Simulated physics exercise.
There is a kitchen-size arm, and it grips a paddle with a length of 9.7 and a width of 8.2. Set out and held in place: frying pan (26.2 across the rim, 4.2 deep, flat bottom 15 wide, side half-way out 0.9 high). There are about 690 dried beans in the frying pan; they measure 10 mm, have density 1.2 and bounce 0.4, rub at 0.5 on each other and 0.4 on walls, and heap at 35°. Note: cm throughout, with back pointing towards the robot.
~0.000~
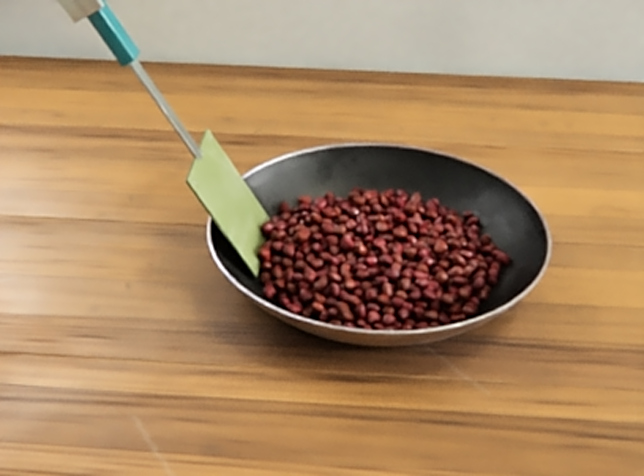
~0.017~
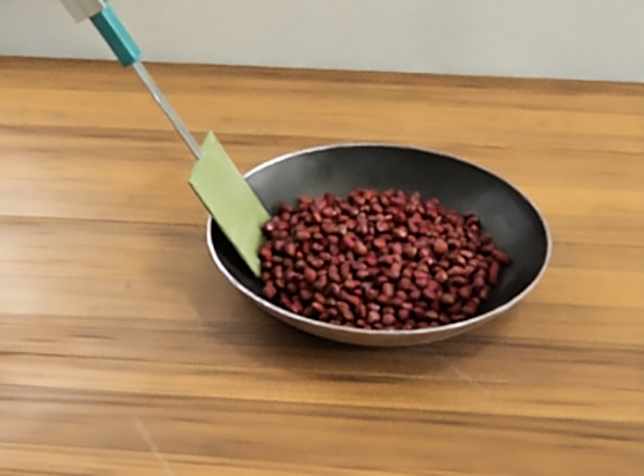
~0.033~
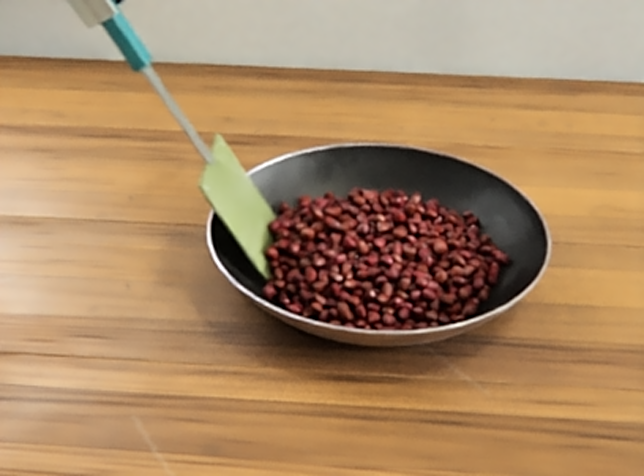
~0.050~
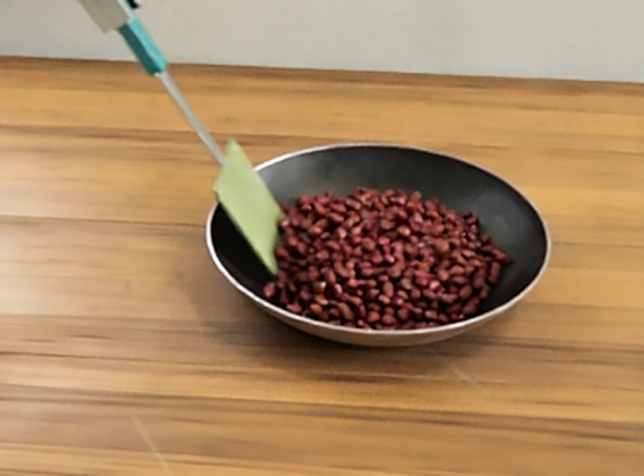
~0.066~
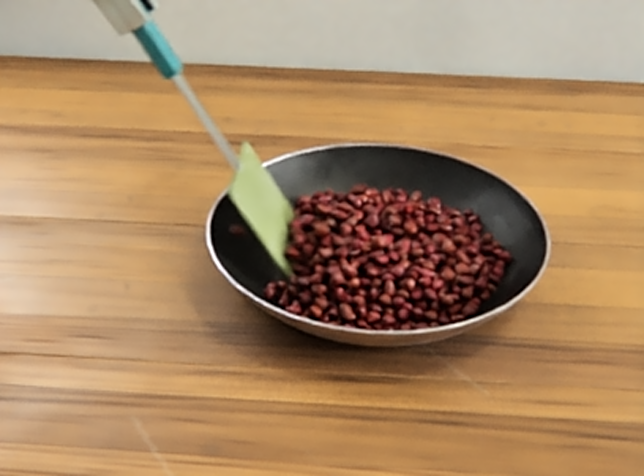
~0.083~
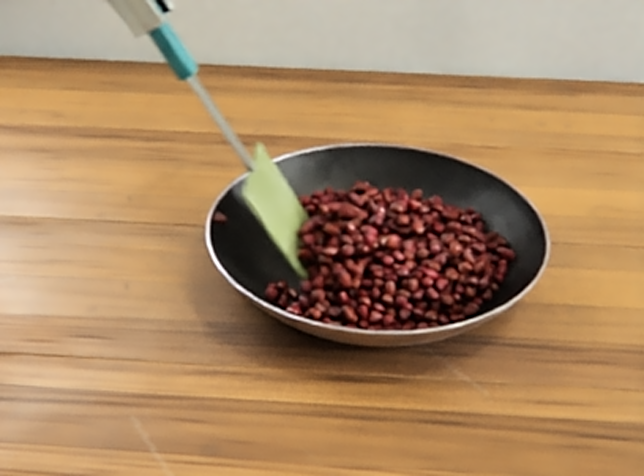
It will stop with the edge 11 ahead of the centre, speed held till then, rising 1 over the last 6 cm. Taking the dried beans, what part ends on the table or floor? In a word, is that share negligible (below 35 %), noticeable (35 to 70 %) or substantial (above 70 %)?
In a word, noticeable.
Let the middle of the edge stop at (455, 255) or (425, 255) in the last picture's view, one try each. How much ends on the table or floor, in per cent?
About 15 and 5 per cent.
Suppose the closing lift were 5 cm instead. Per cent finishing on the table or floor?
Result: Approx. 30 %.
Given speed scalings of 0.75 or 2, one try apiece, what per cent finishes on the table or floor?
40 and 45 %.
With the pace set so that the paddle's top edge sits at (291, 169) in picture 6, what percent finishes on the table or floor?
Some 45 percent.
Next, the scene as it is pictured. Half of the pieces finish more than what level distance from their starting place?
It works out to roughly 7 cm.
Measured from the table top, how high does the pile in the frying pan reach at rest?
It reaches about 4.0 cm.
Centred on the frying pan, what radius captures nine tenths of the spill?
About 30 cm from the centre.
By 0.17 s, sloping 60°, highest piece 6 above the table; 686 in the frying pan, 1 on the blade or in flight.
By 0.26 s, sloping 60°, highest piece 7 above the table; 664 in the frying pan, 1 on the table or floor, 22 on the blade or in flight.
By 0.50 s, sloping 60°, highest piece 7 above the table; 387 in the frying pan, 269 on the table or floor, 31 on the blade or in flight.
By 1.55 s, sloping 60°, highest piece 4 above the table; 387 in the frying pan, 300 on the table or floor.
Final count, 387 in the frying pan, 300 on the table or floor. That is 44 % on the table or floor.
